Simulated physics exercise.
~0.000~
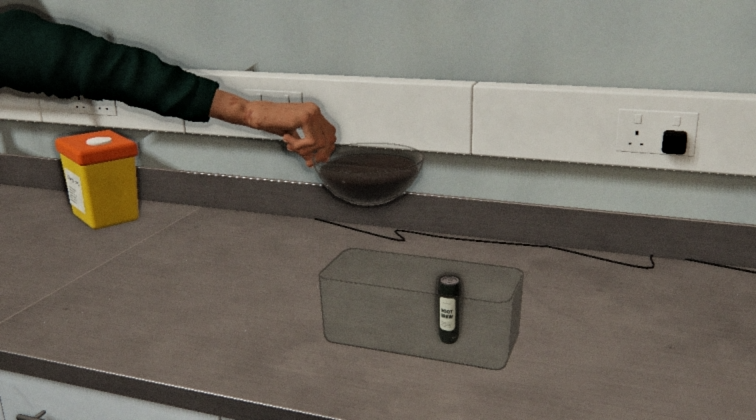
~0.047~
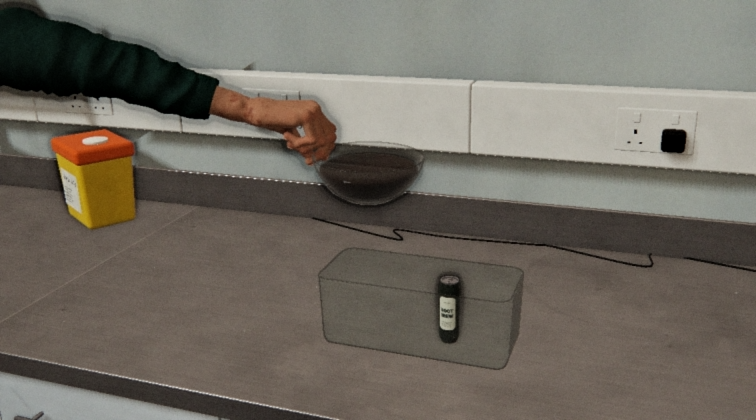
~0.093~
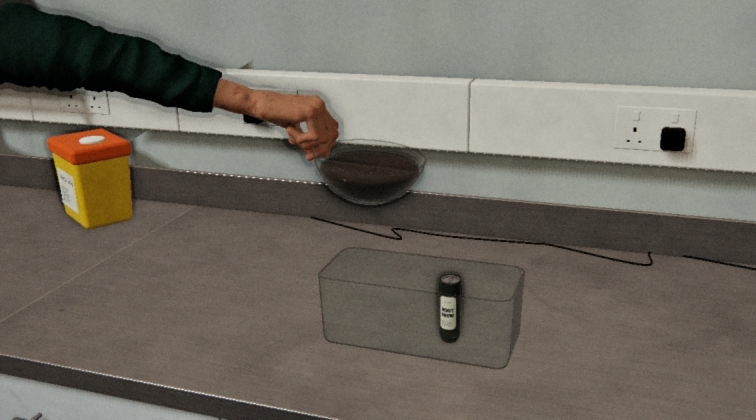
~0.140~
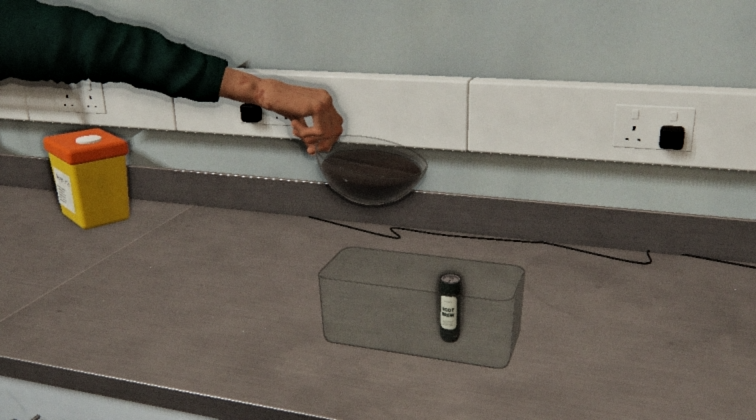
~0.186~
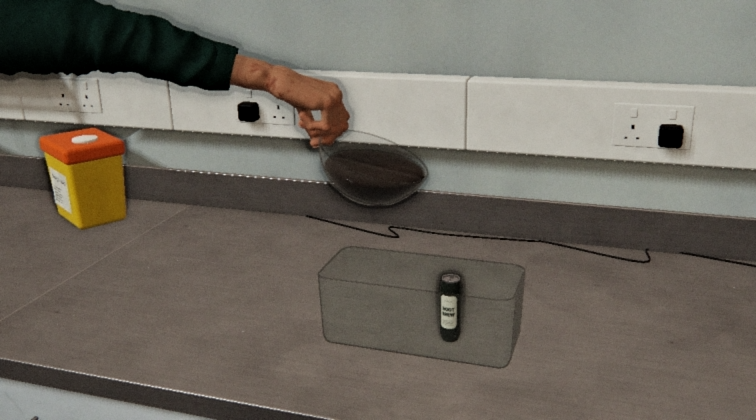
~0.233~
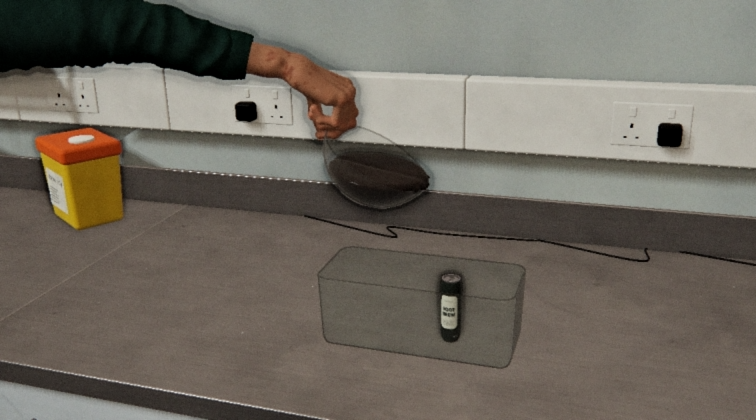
On a laboratory worktop, a hand in a dark green sleeve holds a clear bowl of dark liquid behind an oblong basin containing a closed tin, then gradually tilts the bowl rightwards until the liquid reaches its lowered rim.
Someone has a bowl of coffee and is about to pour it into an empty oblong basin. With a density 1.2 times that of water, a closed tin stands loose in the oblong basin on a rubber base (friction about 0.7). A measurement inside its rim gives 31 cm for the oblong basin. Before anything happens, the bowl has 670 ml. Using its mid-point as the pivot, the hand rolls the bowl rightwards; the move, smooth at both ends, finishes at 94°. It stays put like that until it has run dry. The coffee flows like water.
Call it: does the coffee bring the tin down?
Call: Not brought down.
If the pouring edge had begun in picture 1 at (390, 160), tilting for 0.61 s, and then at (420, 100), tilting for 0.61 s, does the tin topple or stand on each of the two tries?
Try 1: Tipped over; try 2: Still standing.
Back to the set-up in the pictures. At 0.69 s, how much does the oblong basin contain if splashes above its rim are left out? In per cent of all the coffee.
Looks like about 94 % of the whole amount.
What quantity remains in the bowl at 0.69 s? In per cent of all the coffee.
About 0 per cent.
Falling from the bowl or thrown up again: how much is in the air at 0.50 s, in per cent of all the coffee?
Some 50 per cent, I reckon.
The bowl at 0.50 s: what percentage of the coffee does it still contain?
10 %.
After 0.50 s the tilt is 86° and 10 per cent is still to pour; the tin stands where it began.
After 0.69 s the tilt is 94° and 0 per cent is still to pour; the tin stands where it began.
After 0.89 s the tilt is 94° and 0 per cent is still to pour; the tin stands where it began.
After 1.11 s the tilt is 94° and 0 per cent is still to pour; the tin stands where it began.
In the end the tin stands where it began.
